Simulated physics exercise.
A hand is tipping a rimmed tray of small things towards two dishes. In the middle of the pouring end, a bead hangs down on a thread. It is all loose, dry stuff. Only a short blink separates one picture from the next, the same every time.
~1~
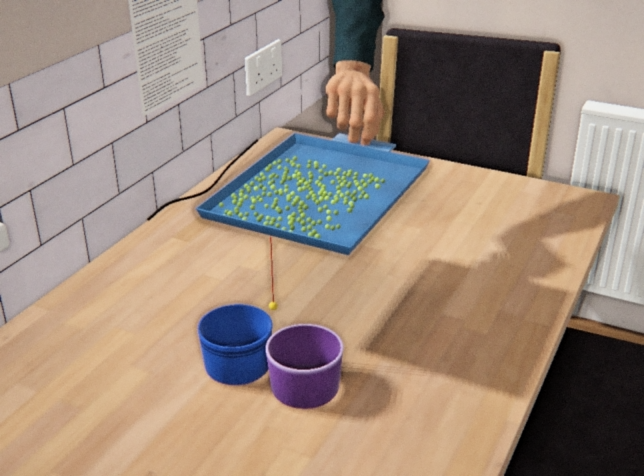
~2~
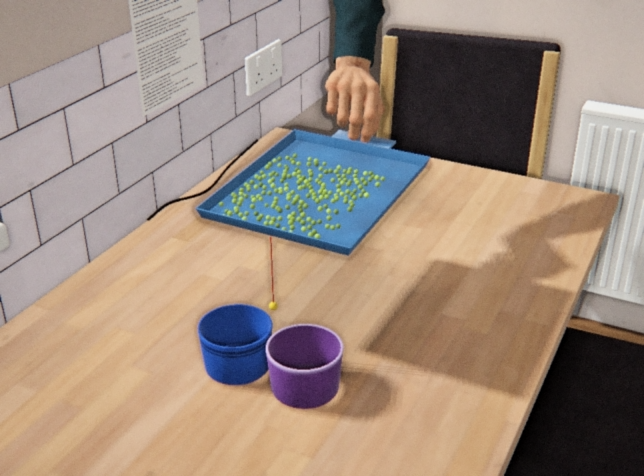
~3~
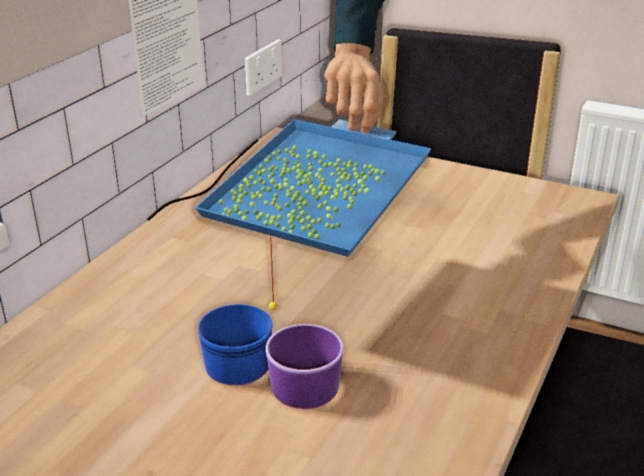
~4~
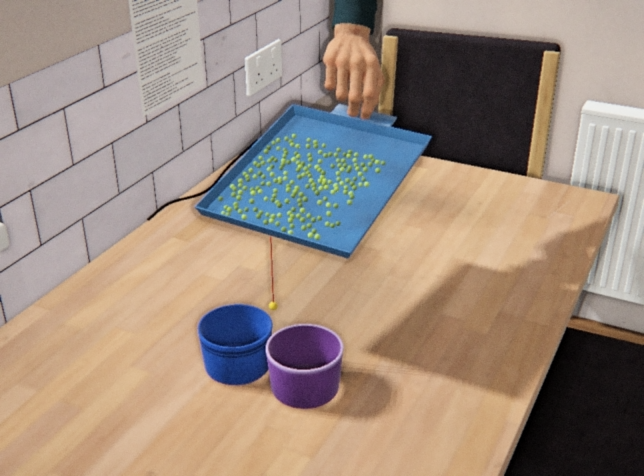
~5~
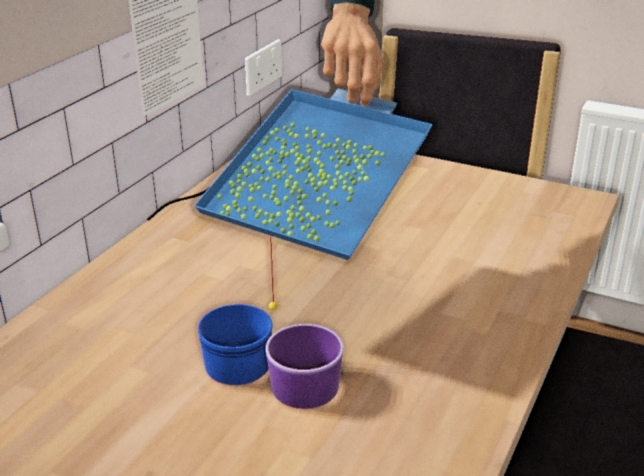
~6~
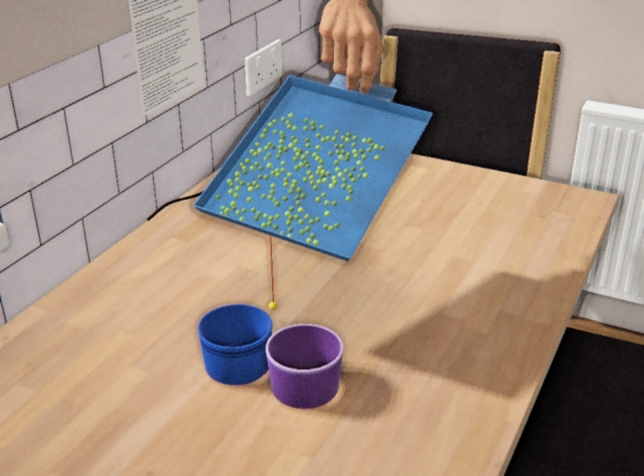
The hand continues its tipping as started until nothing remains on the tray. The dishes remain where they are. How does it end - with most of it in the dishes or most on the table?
It ends with most in the dishes.
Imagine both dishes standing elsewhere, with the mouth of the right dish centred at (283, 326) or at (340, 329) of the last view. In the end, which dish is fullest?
Well, first the dish at right, then the dish at right.
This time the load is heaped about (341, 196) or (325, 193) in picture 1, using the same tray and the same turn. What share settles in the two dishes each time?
You'd see roughly 70 per cent first and roughly 70 per cent second.
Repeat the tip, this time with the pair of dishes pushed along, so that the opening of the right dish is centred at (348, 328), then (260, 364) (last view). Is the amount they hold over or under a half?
Try 1: Not up to half; try 2: Not up to half.
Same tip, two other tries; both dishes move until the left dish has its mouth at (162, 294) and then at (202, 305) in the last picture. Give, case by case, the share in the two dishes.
0 % and 30 %.
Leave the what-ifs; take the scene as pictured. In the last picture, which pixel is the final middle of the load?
Centre at rest: Close to (309, 385).
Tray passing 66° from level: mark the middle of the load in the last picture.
The load is centred about (300, 247).
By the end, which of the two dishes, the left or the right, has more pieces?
Winner: The right side.
Soon after the last picture, tray tipped steeply; most on the tray; a small part in the right dish; a stray few in the left dish; a stray few outside both; about a quarter in the air.
A little later, tray tipped past a quarter turn; a stray few on the tray; about a third in the right dish; a small part in the left dish; a small part outside both; about a quarter in the air.
Later still, tray tipped past a quarter turn; about half in the right dish; about a quarter in the left dish; about a quarter outside both.
At rest, tray tipped past a quarter turn; about half in the right dish; about a quarter in the left dish; about a quarter outside both.
